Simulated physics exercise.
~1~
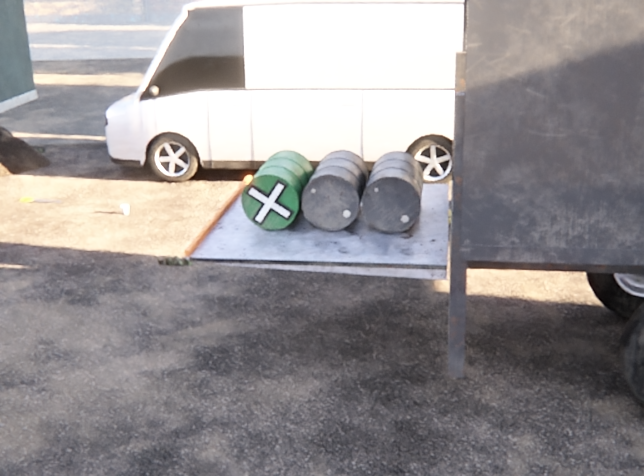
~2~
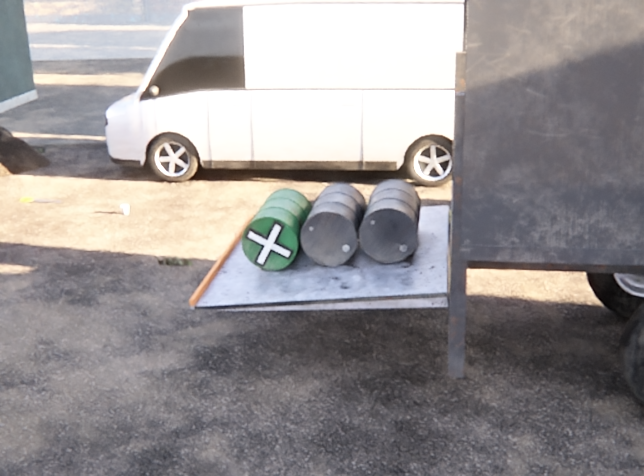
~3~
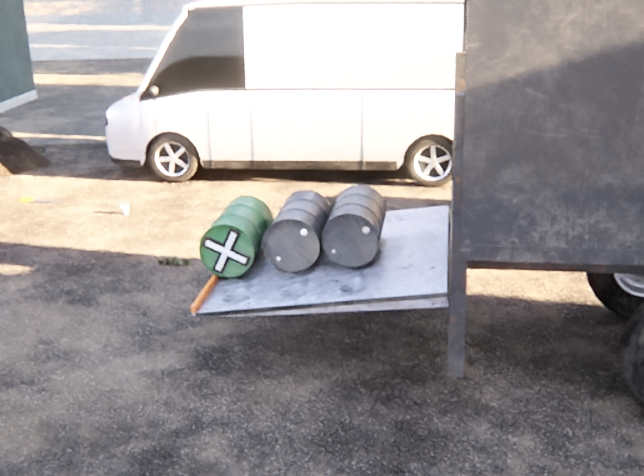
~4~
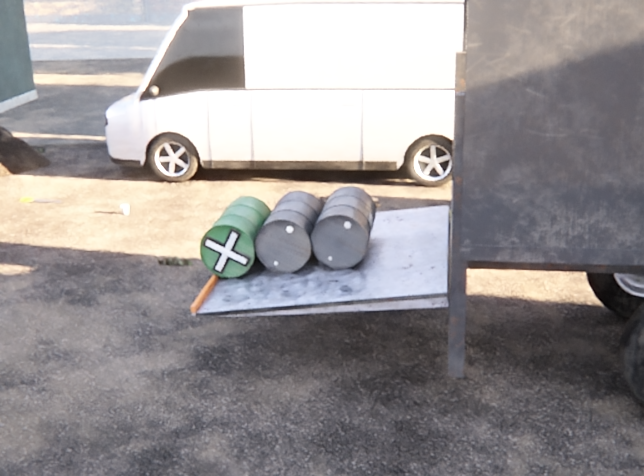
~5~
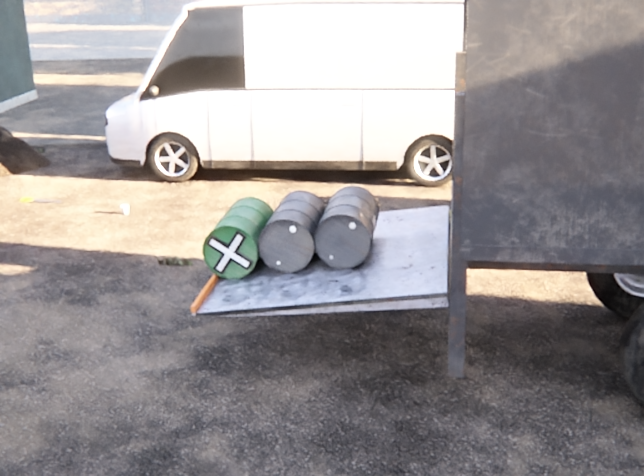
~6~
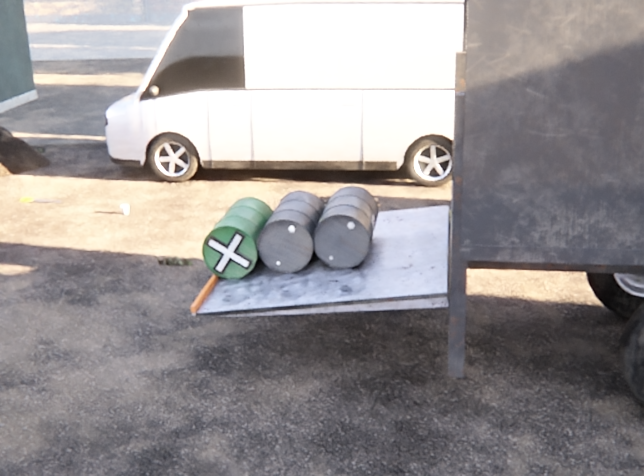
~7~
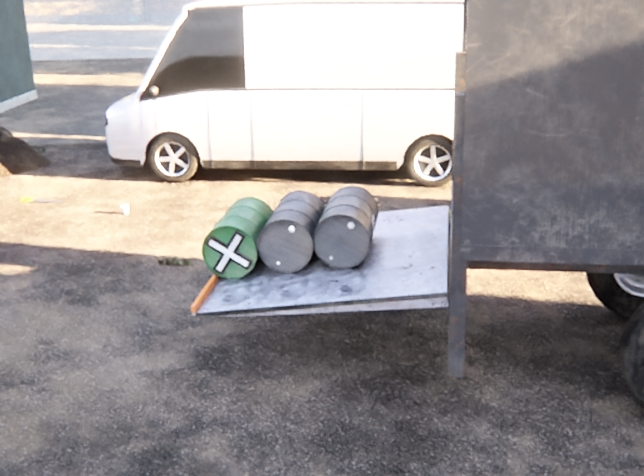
Beside a parked white van, a green drum marked with a white cross and two grey drums lie on a lorry's lift plate, which drops and tilts down; the drums roll left, and the green one stays against the orange stop at the edge, with all three still aboard.
